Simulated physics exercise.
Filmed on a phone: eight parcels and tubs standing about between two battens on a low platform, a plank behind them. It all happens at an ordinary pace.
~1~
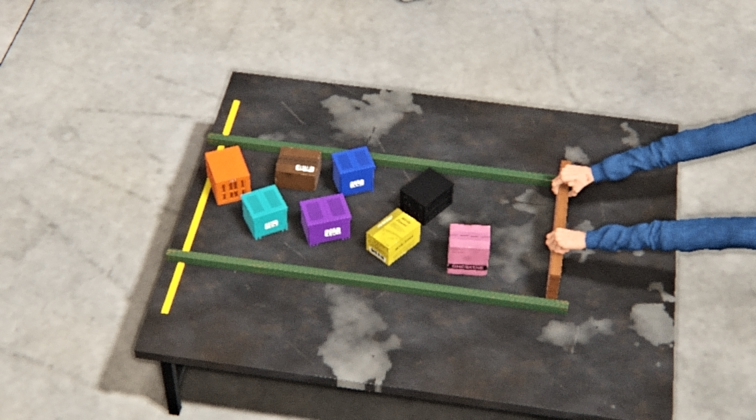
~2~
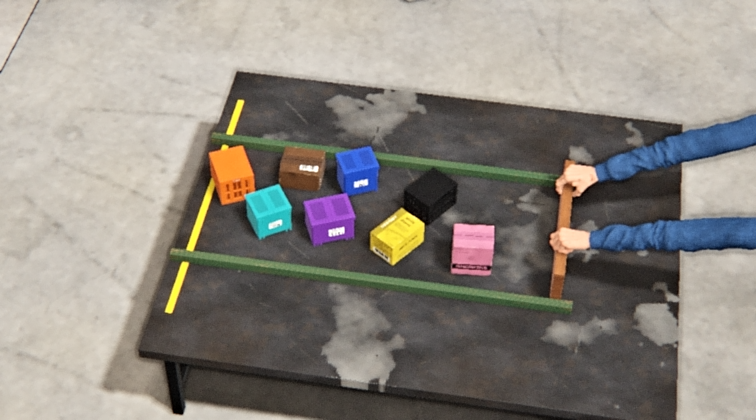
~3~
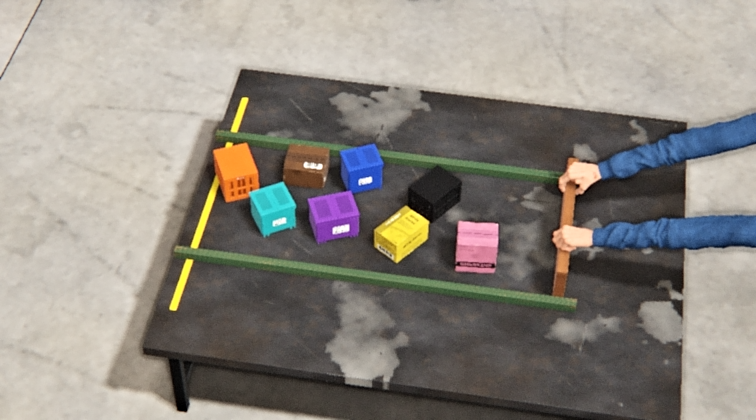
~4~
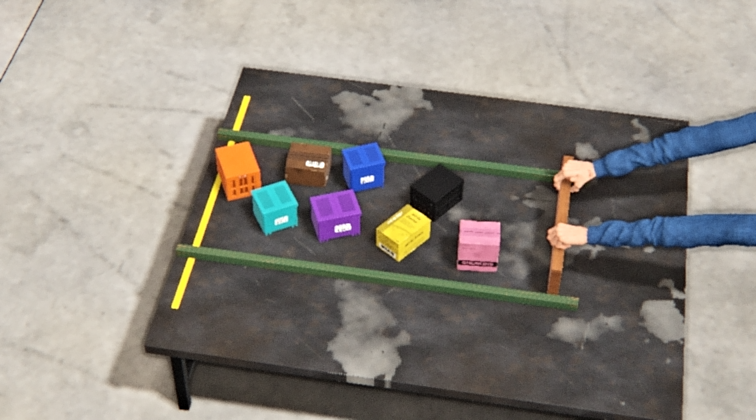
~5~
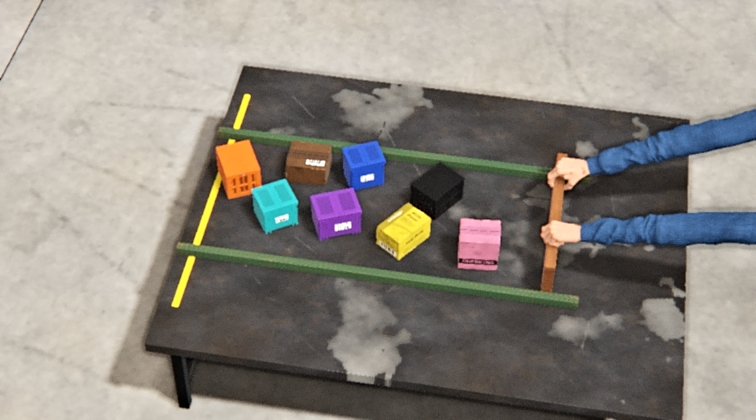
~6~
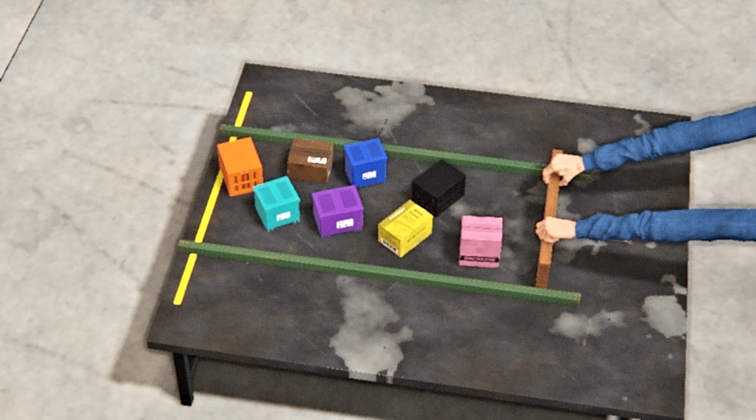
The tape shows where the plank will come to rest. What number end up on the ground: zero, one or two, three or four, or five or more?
The number that fall off is five or more.
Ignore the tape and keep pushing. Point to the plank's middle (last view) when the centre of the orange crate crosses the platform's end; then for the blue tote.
At (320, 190) for the orange crate; at (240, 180) for the blue tote.
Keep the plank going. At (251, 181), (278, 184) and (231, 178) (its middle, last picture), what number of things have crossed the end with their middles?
It would be 5, 4 and 6.
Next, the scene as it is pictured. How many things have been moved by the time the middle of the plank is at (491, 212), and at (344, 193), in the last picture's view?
At the one place 1, at the other 8.
Soon after, none off yet; orange crate at rest near (240, 167); turquoise tote at rest near (277, 204); brown box at rest near (310, 161).
Then, none off yet; orange crate at rest near (240, 166); turquoise tote moved about its own width near (226, 199); brown box moved about its own width near (283, 154).
Further on, two off so far; orange crate falling near (177, 217); turquoise tote on the ground near (170, 262); brown box moved well along near (207, 138).
At rest, the number that fall off is five or more; fallen, pink box, black crate, yellow box, blue tote, purple tote, brown box, turquoise tote and orange crate.
